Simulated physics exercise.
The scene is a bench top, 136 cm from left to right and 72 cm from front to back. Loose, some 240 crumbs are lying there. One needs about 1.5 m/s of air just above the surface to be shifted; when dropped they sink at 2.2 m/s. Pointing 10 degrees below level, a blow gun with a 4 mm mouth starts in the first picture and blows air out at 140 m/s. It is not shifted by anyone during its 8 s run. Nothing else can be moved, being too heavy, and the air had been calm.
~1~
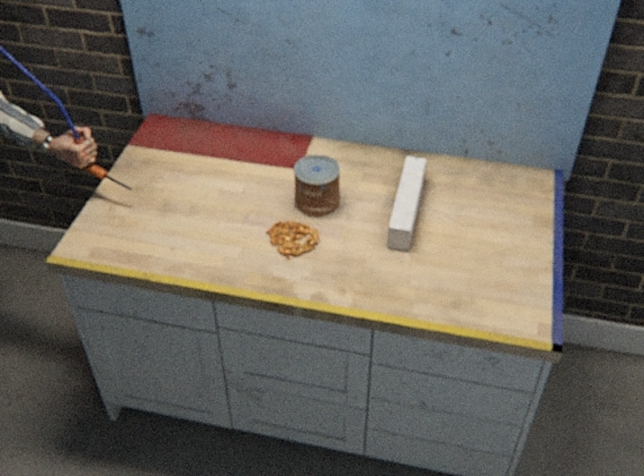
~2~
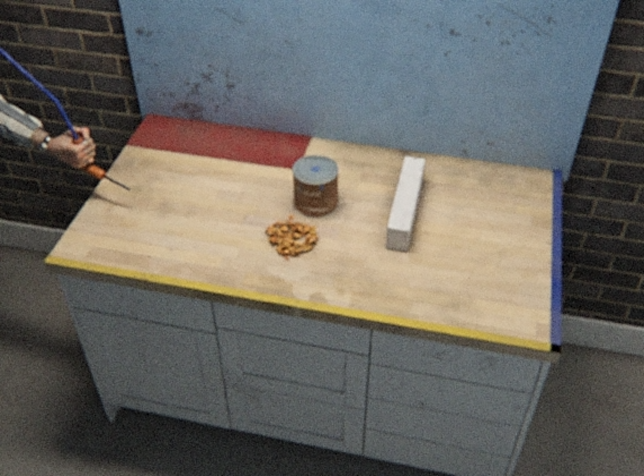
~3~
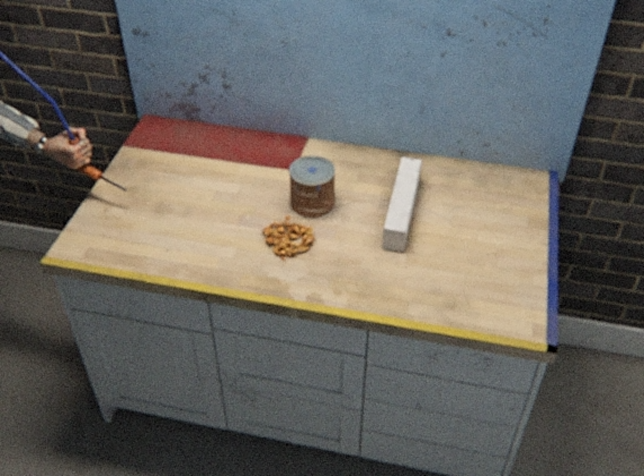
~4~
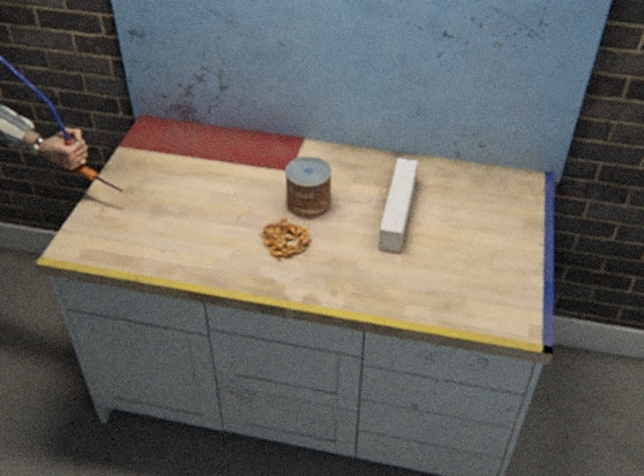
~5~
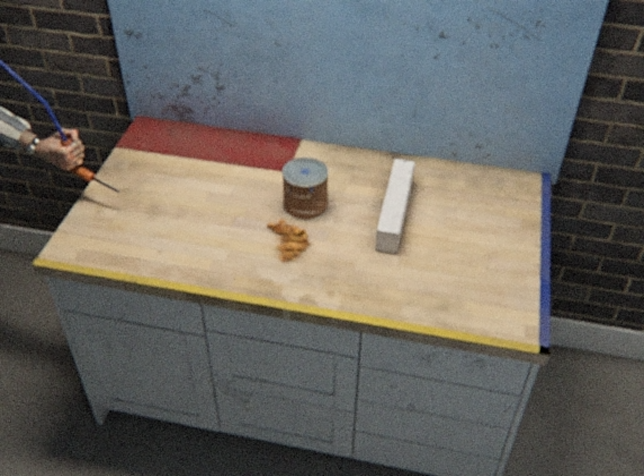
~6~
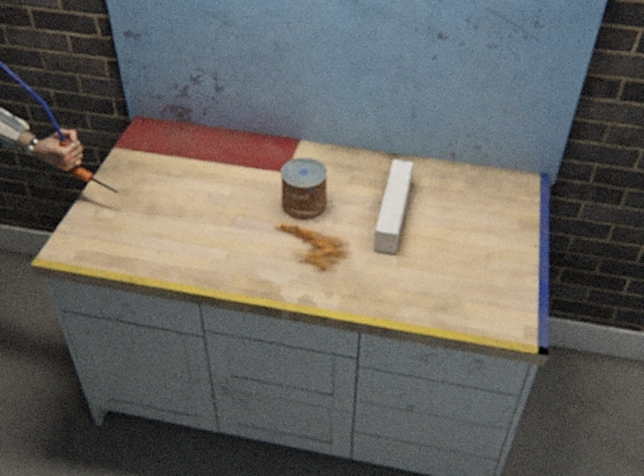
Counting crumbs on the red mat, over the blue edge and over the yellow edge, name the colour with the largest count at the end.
The largest count is at the blue one.
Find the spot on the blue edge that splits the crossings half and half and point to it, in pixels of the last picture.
Roughly at pixel (548, 284).
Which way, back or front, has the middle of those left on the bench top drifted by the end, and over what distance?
I'd say backward, around 30 cm.
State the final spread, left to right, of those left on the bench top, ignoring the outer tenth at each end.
Spread, left to right: Approx. 40 cm.
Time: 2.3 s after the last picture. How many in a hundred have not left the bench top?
About 40 %.
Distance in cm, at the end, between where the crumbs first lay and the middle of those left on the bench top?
Around 40 cm, I reckon.
Then, 1.4 s after the last picture the count stands so, 0 % are on the red mat, 0 % over the yellow edge and 62 % over the blue edge; the middle of those still in play is near (372, 231).
Then, 2.3 s after the last picture the count stands so, 0 % are on the red mat, 0 % over the yellow edge and 64 % over the blue edge; the middle of those still in play is near (372, 231).
Then, 4.2 s after the last picture the count stands so, 0 % are on the red mat, 0 % over the yellow edge and 66 % over the blue edge; the middle of those still in play is near (385, 183).
Then, 7.8 s after the last picture, at the end, 0 % are on the red mat, 0 % over the yellow edge and 70 % over the blue edge; the middle of those still in play is near (385, 183).
